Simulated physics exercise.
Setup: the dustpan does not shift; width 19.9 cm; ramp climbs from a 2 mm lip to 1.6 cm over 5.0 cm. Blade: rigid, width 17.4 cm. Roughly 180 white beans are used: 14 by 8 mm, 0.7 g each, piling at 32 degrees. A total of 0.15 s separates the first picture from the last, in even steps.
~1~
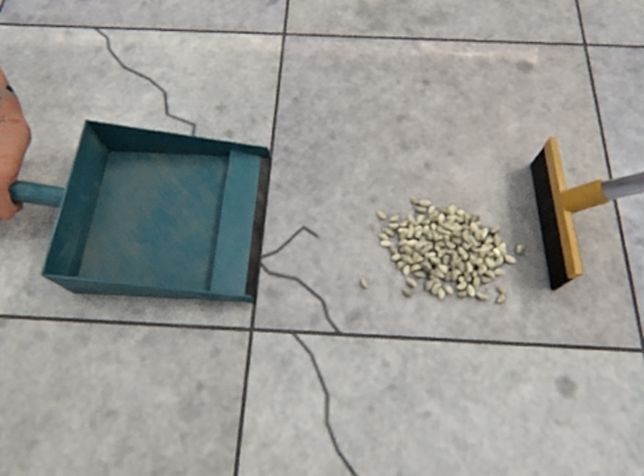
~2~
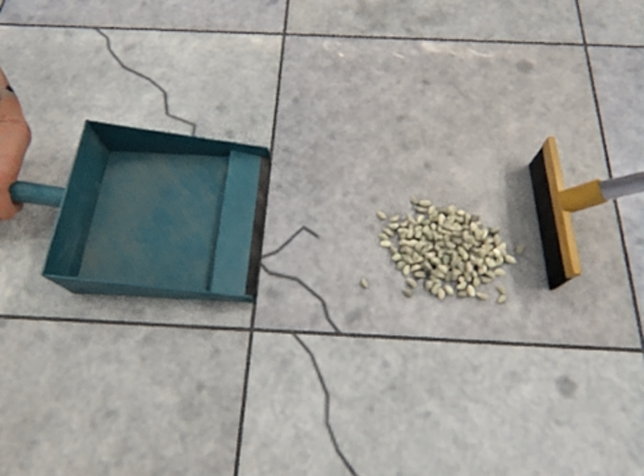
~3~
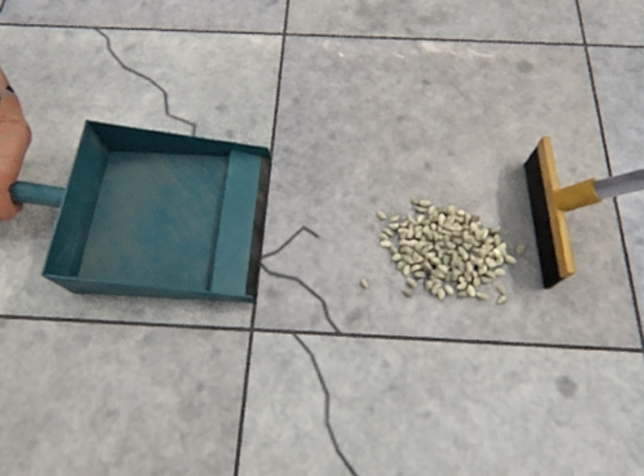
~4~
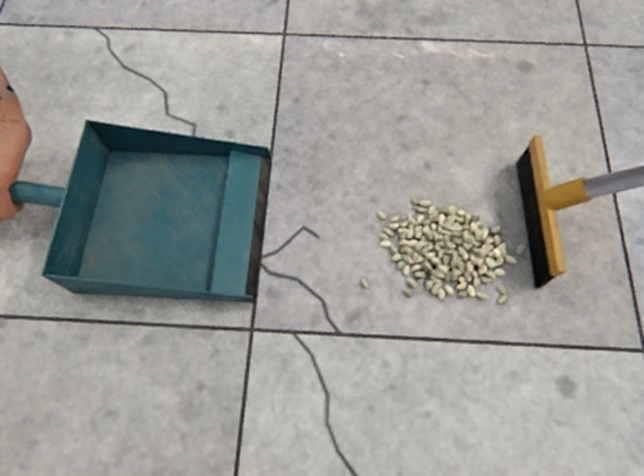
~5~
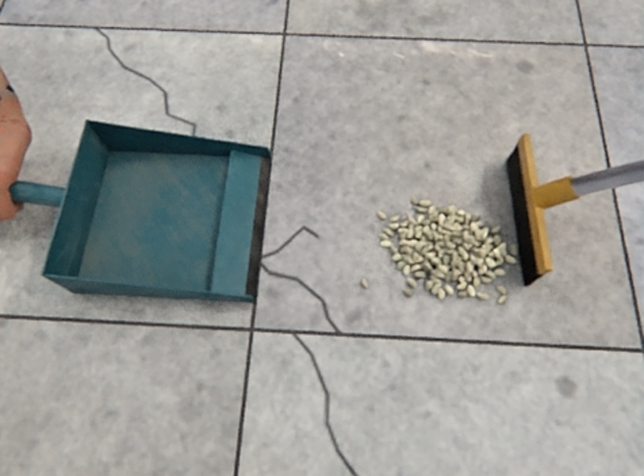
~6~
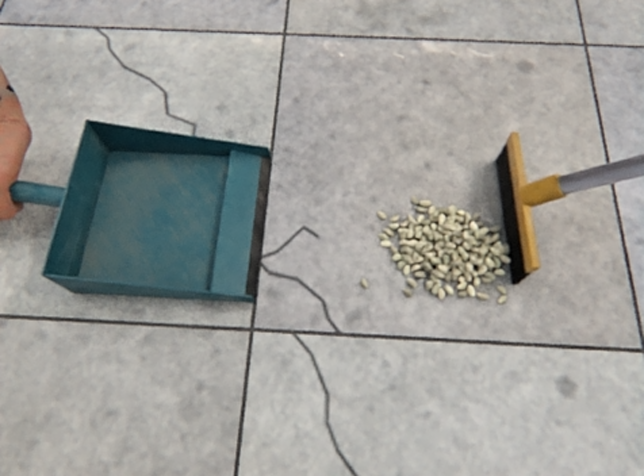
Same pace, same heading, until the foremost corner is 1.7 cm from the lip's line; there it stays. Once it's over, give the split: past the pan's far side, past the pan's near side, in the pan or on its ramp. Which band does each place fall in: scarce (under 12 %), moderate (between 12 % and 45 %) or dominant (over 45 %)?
Far side: Scarce; near side: Scarce; pan: Moderate.
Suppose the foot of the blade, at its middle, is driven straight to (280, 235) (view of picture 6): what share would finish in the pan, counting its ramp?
Close to 40 in a hundred.
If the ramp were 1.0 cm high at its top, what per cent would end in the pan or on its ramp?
About 35 %.
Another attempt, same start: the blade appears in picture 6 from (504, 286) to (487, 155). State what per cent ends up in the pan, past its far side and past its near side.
Final per cent - pan 40, far 5, near 25.
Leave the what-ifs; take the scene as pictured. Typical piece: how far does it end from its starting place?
About 22 cm.
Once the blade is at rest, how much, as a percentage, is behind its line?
Roughly 30 in a hundred.
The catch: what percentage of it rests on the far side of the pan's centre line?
About 60 percent of it.
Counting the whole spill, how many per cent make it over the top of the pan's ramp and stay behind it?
Roughly 0 percent.
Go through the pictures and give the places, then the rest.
In the first frame, blade from (574, 274) to (550, 145), moved 0.0 cm, 0 of the pieces shifted so far; middle of the pieces at (450, 250); pan at (162, 221).
In the second frame, blade from (572, 274) to (548, 145), moved 0.2 cm, 0 of the pieces shifted so far; middle of the pieces at (450, 250).
In the third frame, blade from (566, 273) to (543, 144), moved 0.9 cm, 0 of the pieces shifted so far; middle of the pieces at (450, 251).
In the fourth frame, blade from (557, 271) to (534, 143), moved 1.9 cm, 0 of the pieces shifted so far; middle of the pieces at (450, 251).
In the fifth frame, blade from (544, 269) to (523, 142), moved 3.2 cm, 1 of the pieces shifted so far; middle of the pieces at (450, 250).
In the sixth frame, blade from (532, 268) to (512, 140), moved 4.6 cm, 4 of the pieces shifted so far; middle of the pieces at (450, 250); pan at (162, 221).
Then, 0.32 s after the last picture, middle of the blade 17 cm from the lip; 0 % over the lip, far side 0 %, near side 5 %.
Then, 0.53 s after the last picture, middle of the blade 8 cm from the lip; 0 % over the lip, far side 0 %, near side 5 %.
Then, 0.86 s after the last picture, middle of the blade 2 cm from the lip; 30 % over the lip, far side 5 %, near side 5 %.
In the end, far side 5 %, near side 5 %, pan 30 %, in front of the lip or behind the blade 60 %.
